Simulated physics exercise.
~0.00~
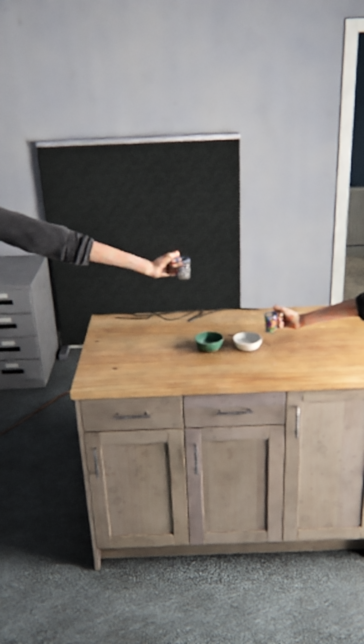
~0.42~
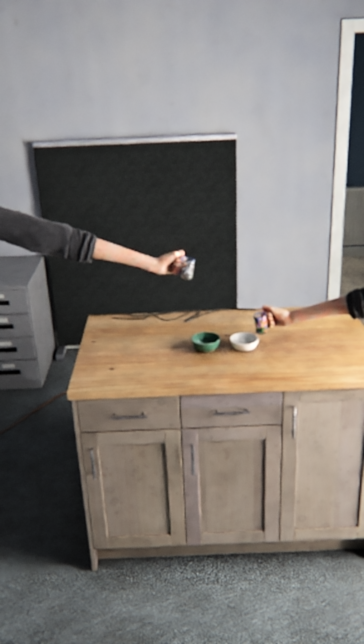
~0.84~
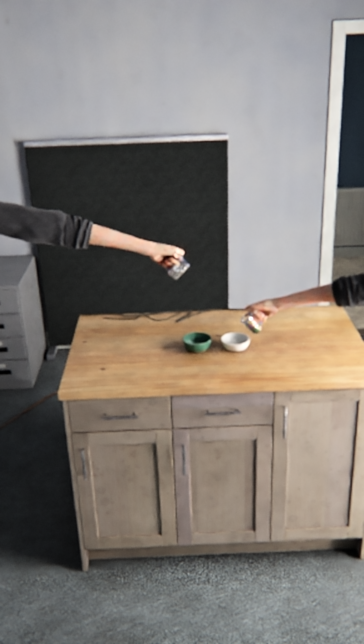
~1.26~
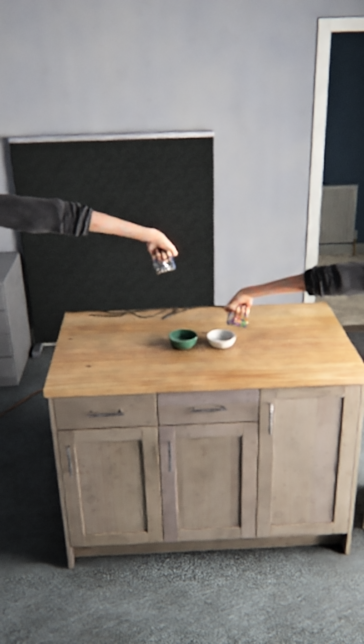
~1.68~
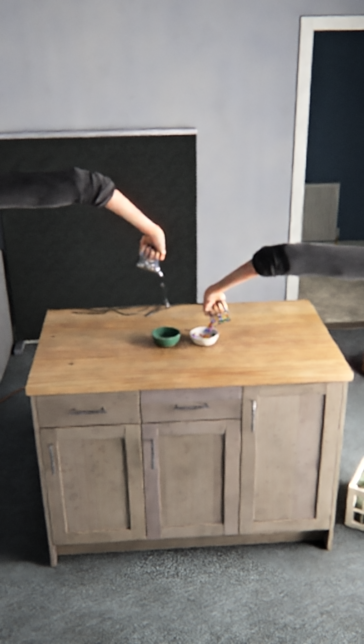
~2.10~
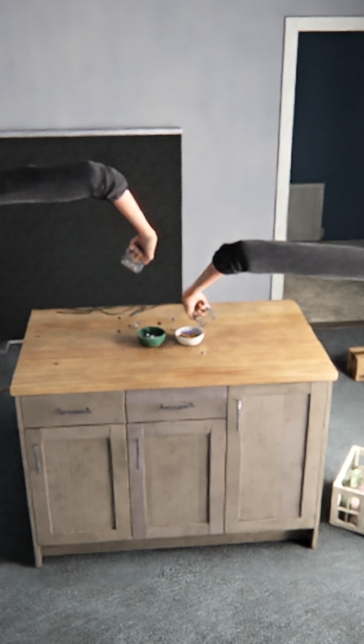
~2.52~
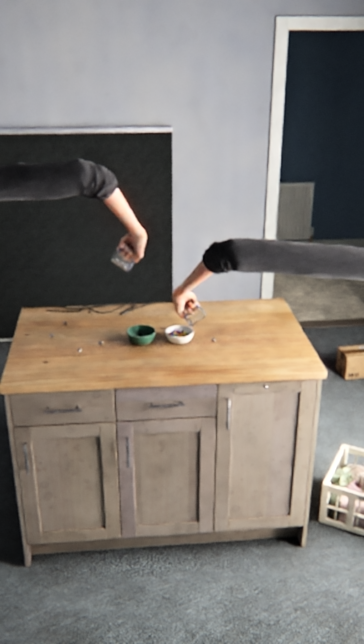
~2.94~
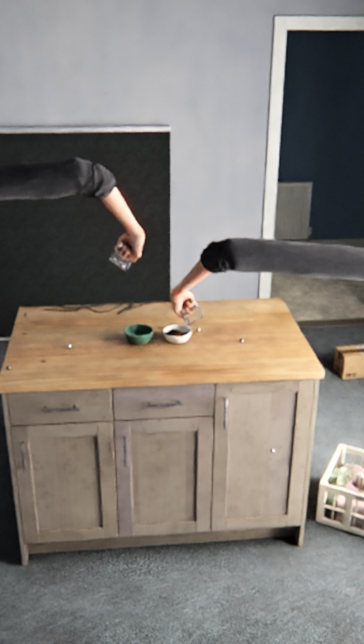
Two hands tipping cups over low dishes on a wooden counter, scattering pieces around the green one while the white catches all.
